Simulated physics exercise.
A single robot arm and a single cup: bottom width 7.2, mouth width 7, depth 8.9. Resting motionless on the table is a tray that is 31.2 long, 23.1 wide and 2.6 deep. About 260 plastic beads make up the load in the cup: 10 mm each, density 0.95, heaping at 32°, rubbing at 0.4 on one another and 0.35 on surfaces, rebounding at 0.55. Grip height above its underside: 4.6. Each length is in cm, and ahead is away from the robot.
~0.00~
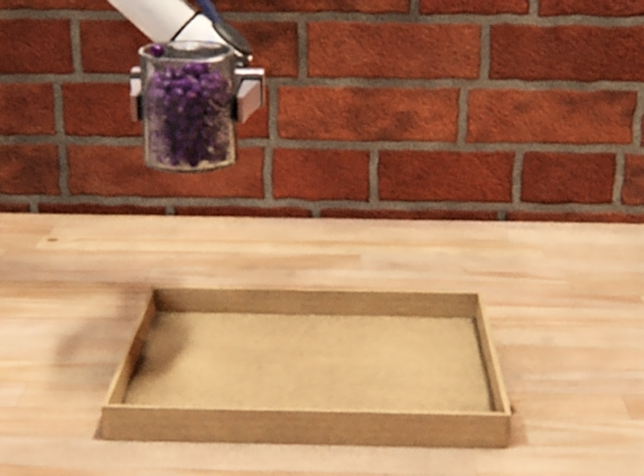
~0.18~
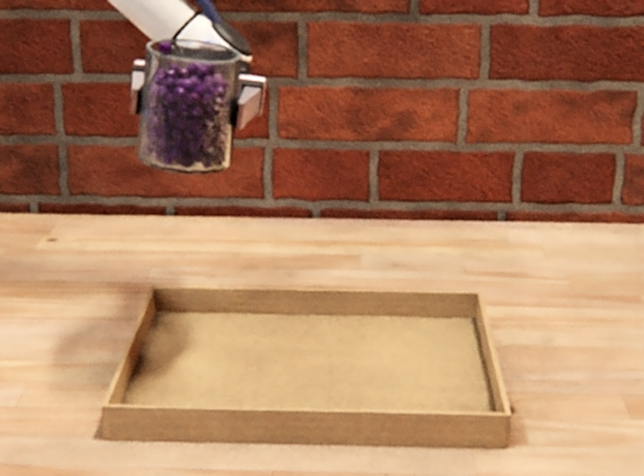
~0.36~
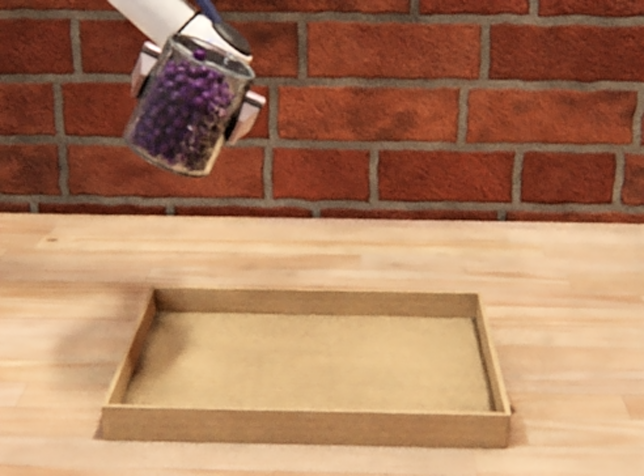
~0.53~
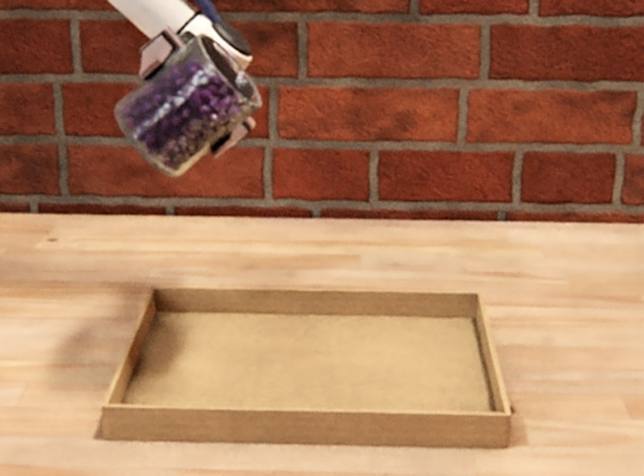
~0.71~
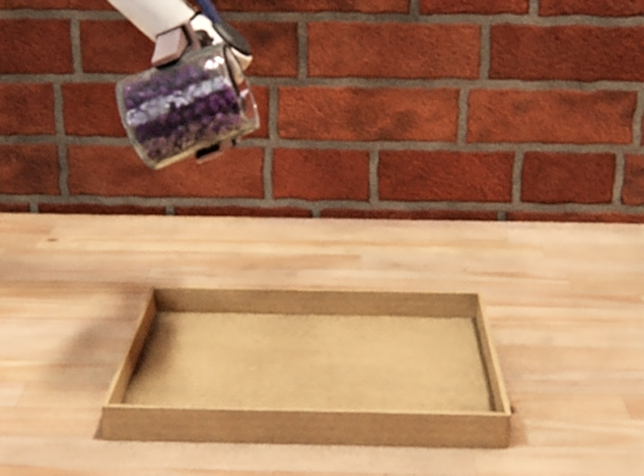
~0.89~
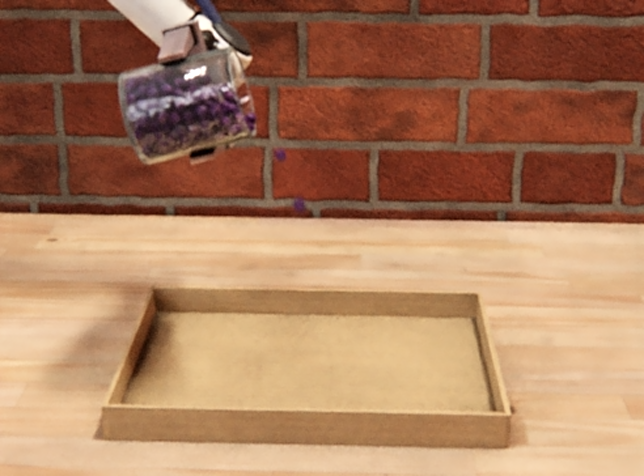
The clip opens on a robot arm holding a clear cup of purple beads upright above a wooden table, with an empty shallow tray below and a brick wall behind. The arm tilts the cup steadily to the right until it lies nearly sideways, and a couple of beads drop from its mouth.
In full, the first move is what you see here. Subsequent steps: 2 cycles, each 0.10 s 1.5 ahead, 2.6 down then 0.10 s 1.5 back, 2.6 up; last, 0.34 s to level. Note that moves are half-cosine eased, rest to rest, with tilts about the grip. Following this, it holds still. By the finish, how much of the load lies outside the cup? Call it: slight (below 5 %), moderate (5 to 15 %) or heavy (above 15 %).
Moderate.
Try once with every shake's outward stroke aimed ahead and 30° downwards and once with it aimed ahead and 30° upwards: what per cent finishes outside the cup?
Estimates, in order: 25 % then 50 %.
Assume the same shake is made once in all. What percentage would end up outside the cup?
It would come to around 5 %.
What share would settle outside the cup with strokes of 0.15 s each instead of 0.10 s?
Around 5 percent.
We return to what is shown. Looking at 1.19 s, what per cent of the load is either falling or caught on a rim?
Around 1 per cent of the load.
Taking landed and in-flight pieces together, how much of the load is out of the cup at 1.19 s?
I'd say some 5 percent.
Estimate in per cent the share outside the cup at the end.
I'd say some 10 per cent of it.
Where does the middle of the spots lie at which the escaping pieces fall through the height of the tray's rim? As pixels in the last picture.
They come down centred close to (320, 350).
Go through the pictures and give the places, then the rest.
In the first frame, cup middle at (189, 107), level; upper third of the load around (188, 94), from x 150 to 230, top at y 50; 262 in the cup.
In the second frame, cup middle at (189, 107), tilted 7° forward; upper third of the load around (188, 94), from x 150 to 225, top at y 50.
In the third frame, cup middle at (188, 107), tilted 26° forward; upper third of the load around (182, 93), from x 135 to 230, top at y 55.
In the fourth frame, cup middle at (188, 107), tilted 49° forward; upper third of the load around (181, 92), from x 130 to 235, top at y 70.
In the fifth frame, cup middle at (187, 106), tilted 68° forward; upper third of the load around (174, 91), from x 130 to 235, top at y 70.
In the sixth frame, cup middle at (187, 106), tilted 75° forward; upper third of the load around (170, 92), from x 130 to 300, top at y 70; 260 in the cup, 2 in flight or on a rim.
By 1.19 s, tilted 75° forward, highest piece 24 above the table; 255 in the cup, 5 in the tray, 2 in flight or on a rim.
By 1.48 s, tilted 30° forward, highest piece 27 above the table; 237 in the cup, 20 in the tray, 5 in flight or on a rim.
By 1.83 s, level, highest piece 27 above the table; 236 in the cup, 24 in the tray, 2 in flight or on a rim.
By 2.88 s, level, highest piece 27 above the table; 236 in the cup, 26 in the tray.
Final count, 236 in the cup, 26 in the tray. That is 10 % outside the cup.
